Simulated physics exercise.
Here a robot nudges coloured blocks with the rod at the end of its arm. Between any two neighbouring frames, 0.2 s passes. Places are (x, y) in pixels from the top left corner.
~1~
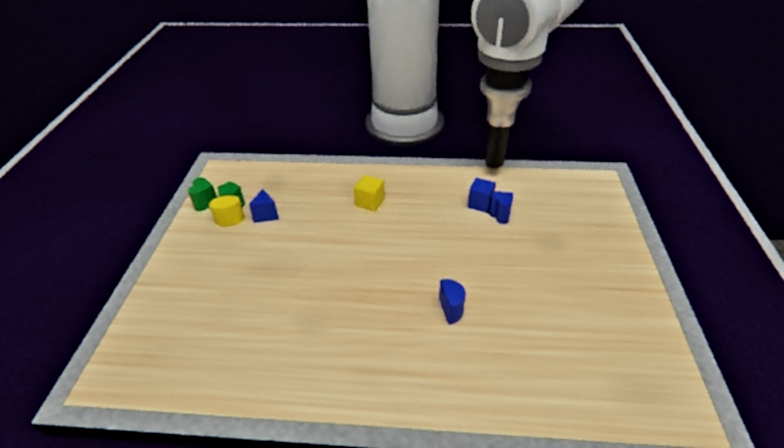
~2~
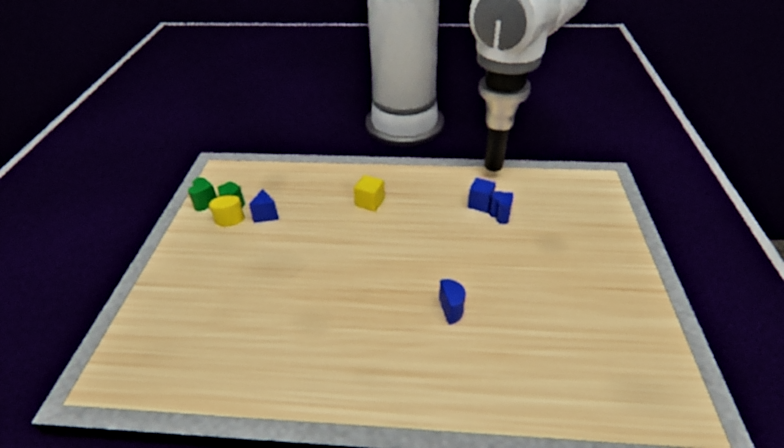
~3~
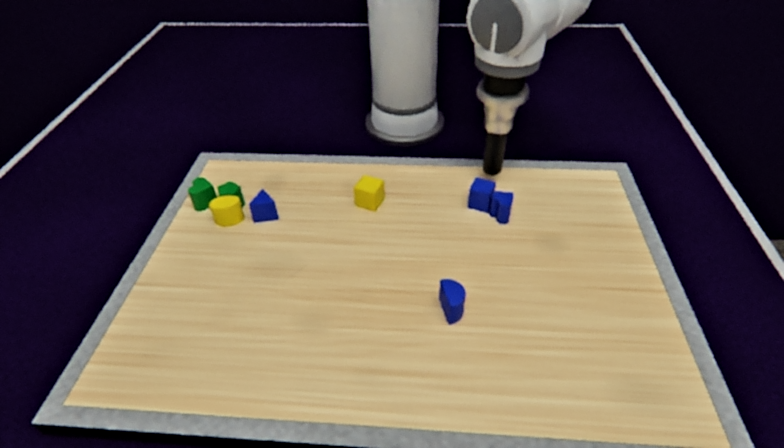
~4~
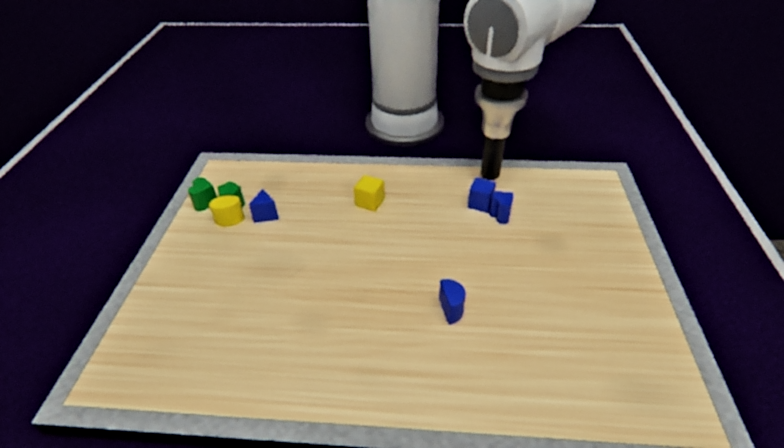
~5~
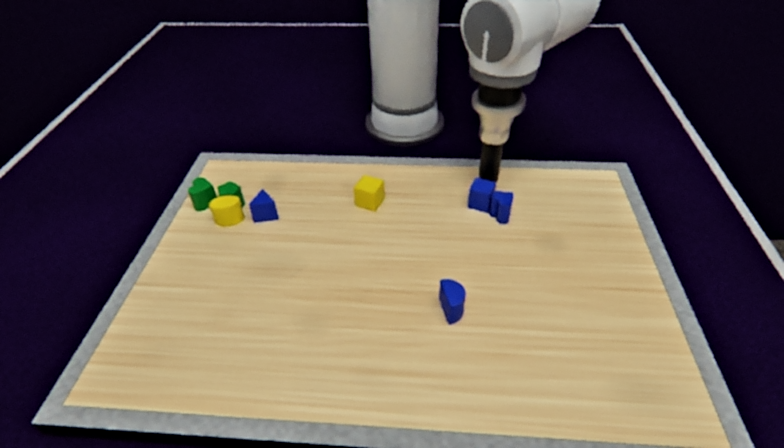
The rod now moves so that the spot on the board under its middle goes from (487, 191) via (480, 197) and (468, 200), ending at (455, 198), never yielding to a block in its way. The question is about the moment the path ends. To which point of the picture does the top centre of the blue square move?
It should be at about (476, 195).
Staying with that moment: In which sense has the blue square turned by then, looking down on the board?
It ends up turned anticlockwise.
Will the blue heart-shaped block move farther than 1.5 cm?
I'd say no.
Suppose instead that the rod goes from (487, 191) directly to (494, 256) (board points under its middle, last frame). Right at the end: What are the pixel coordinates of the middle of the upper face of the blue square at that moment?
I'd say the blue square ends with its top centre at (471, 209).
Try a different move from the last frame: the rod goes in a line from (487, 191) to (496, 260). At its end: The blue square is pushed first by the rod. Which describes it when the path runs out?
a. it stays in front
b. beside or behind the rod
b
What follows on the original path. Halfway along, rod (476, 190); blue square (477, 194), turned 25° anticlockwise.
At the end, rod (456, 188); blue square (476, 195), turned 30° anticlockwise; blue heart-shaped block in place.
